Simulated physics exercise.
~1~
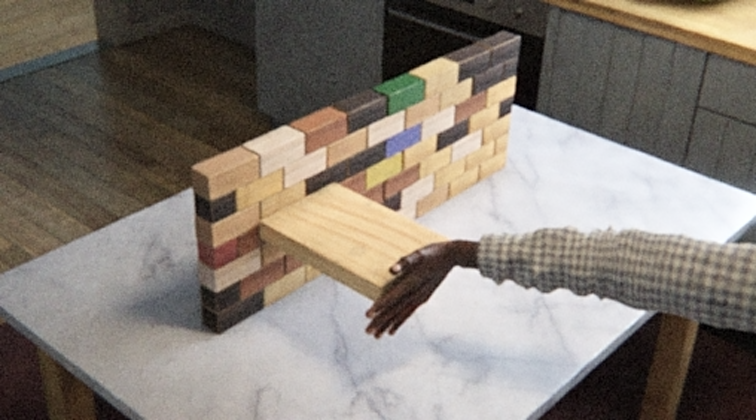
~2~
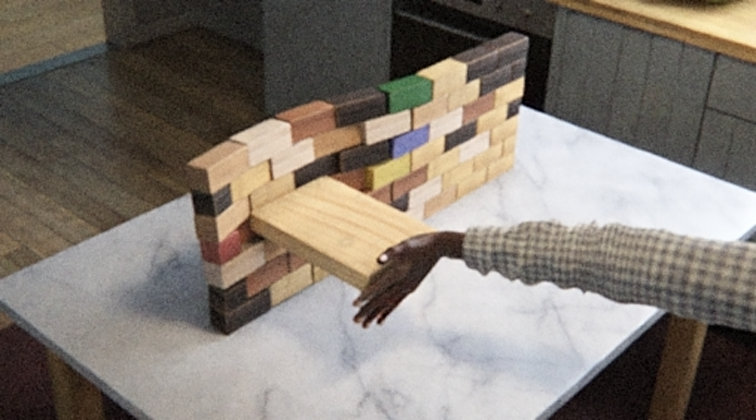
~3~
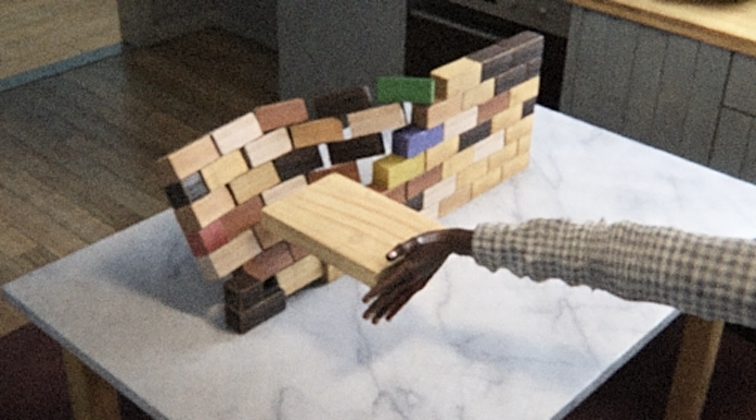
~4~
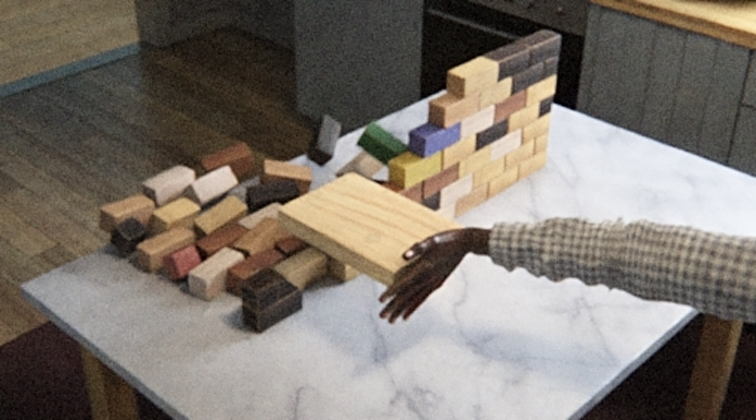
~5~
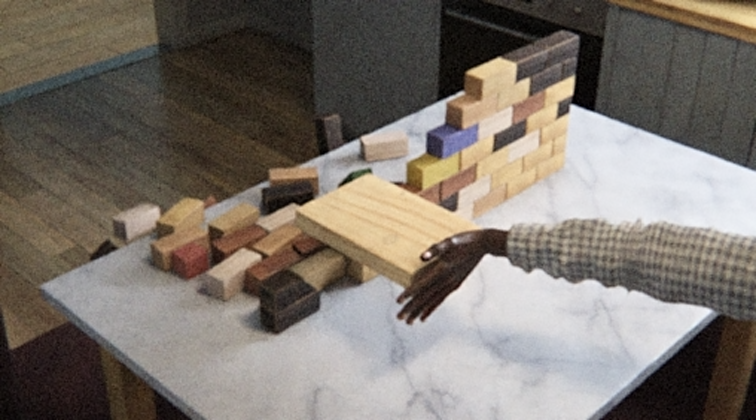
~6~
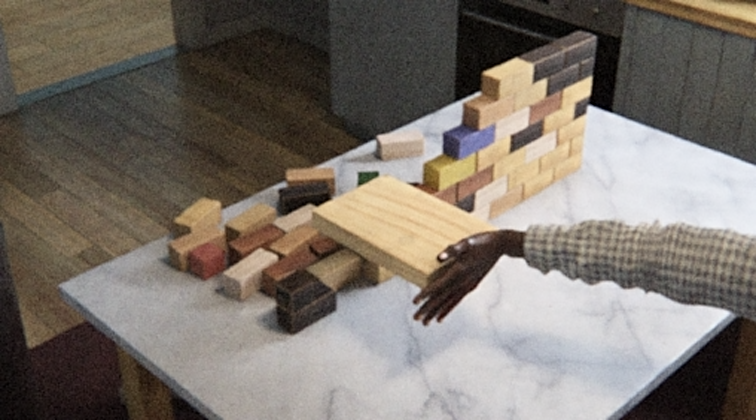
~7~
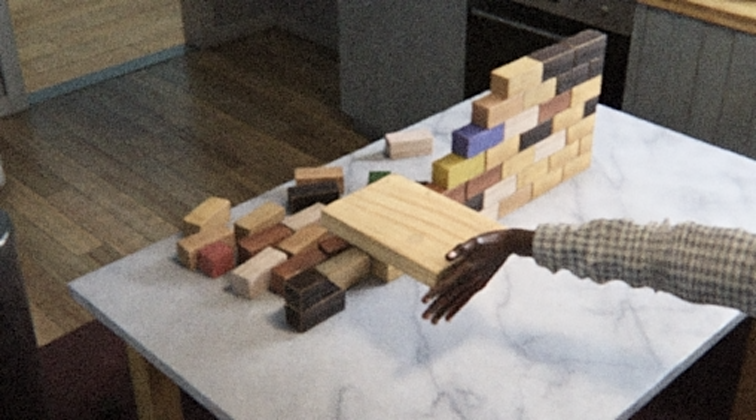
Hand pushing a wooden block into a toy brick wall, toppling its left part into a heap while the right stays standing.
